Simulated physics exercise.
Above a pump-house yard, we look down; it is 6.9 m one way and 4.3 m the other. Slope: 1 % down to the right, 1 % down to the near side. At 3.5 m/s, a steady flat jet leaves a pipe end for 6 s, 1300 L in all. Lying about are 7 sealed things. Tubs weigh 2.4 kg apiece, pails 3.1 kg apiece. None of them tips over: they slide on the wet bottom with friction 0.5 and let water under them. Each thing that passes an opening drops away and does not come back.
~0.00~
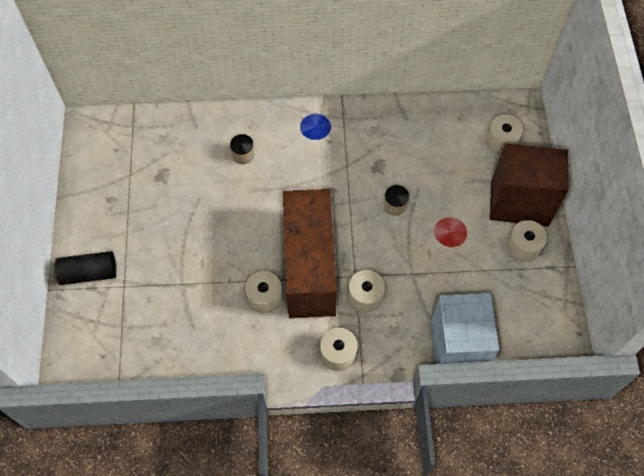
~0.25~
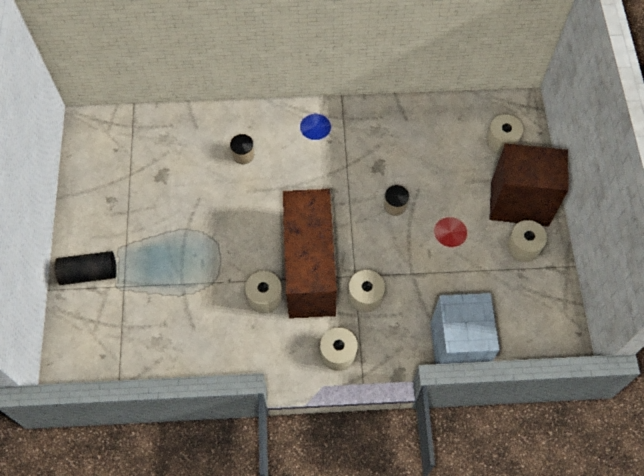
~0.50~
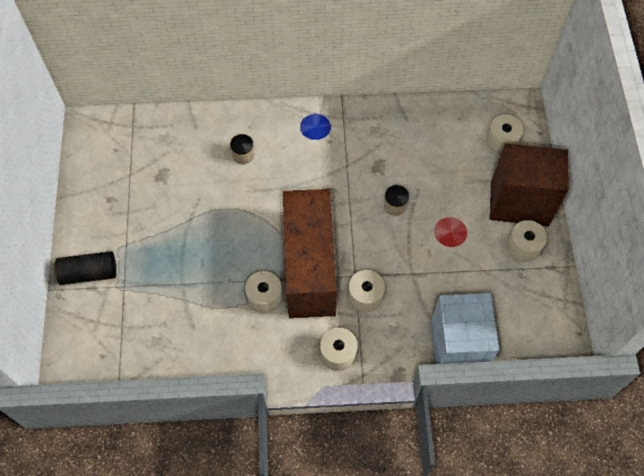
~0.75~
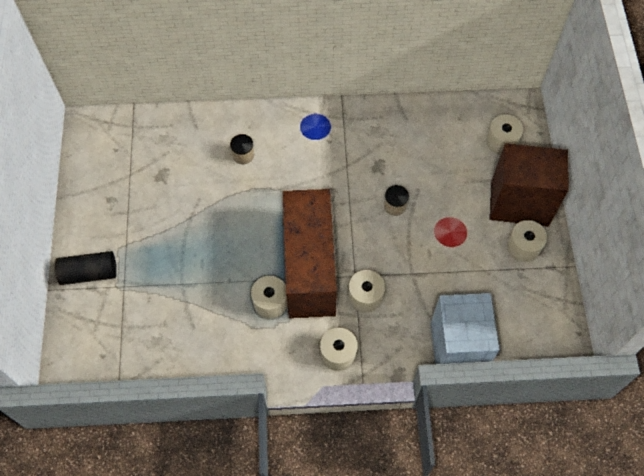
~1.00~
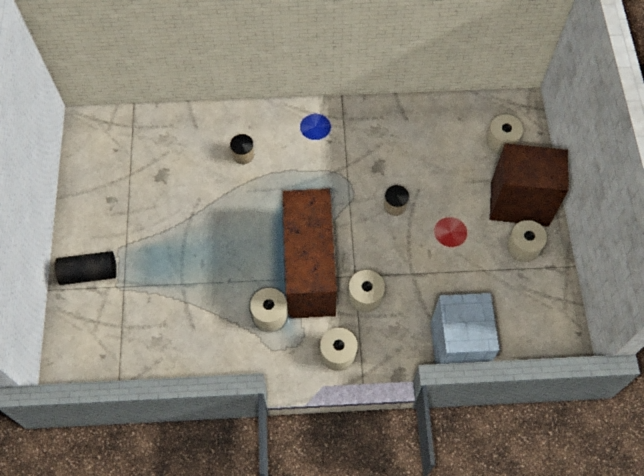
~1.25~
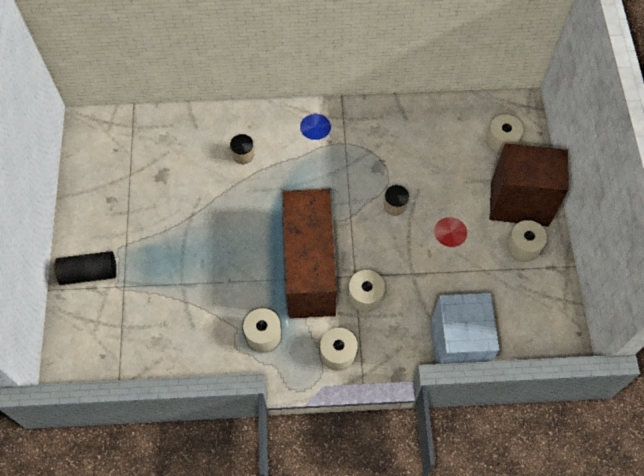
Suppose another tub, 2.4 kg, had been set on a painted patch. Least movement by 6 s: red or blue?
It would have moved least on red.
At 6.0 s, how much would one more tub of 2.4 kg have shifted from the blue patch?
Distance: Approx. 300 cm.
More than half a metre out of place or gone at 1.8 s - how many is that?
I count 1 of them.
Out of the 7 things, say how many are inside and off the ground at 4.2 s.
1.
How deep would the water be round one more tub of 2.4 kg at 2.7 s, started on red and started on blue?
Around 0 cm for the first start, around 7 cm for the second.
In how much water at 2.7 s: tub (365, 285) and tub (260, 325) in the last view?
Depth approx. 0 cm / 2 cm.
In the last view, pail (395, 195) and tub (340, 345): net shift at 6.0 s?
In turn: 0 cm, 10 cm.
After 1.8 s on red it would be 0 cm off in 0 cm of water; on blue it would be 23 cm off in 2 cm of water.
After 2.7 s on red it would be 0 cm off in 0 cm of water; on blue it would be 37 cm off in 7 cm of water.
After 4.2 s on red it would be 0 cm off in 0 cm of water; on blue it would be 184 cm off in 6 cm of water.
After 6.0 s on red it would be 0 cm off in 0 cm of water; on blue it would be 313 cm off in 15 cm of water.
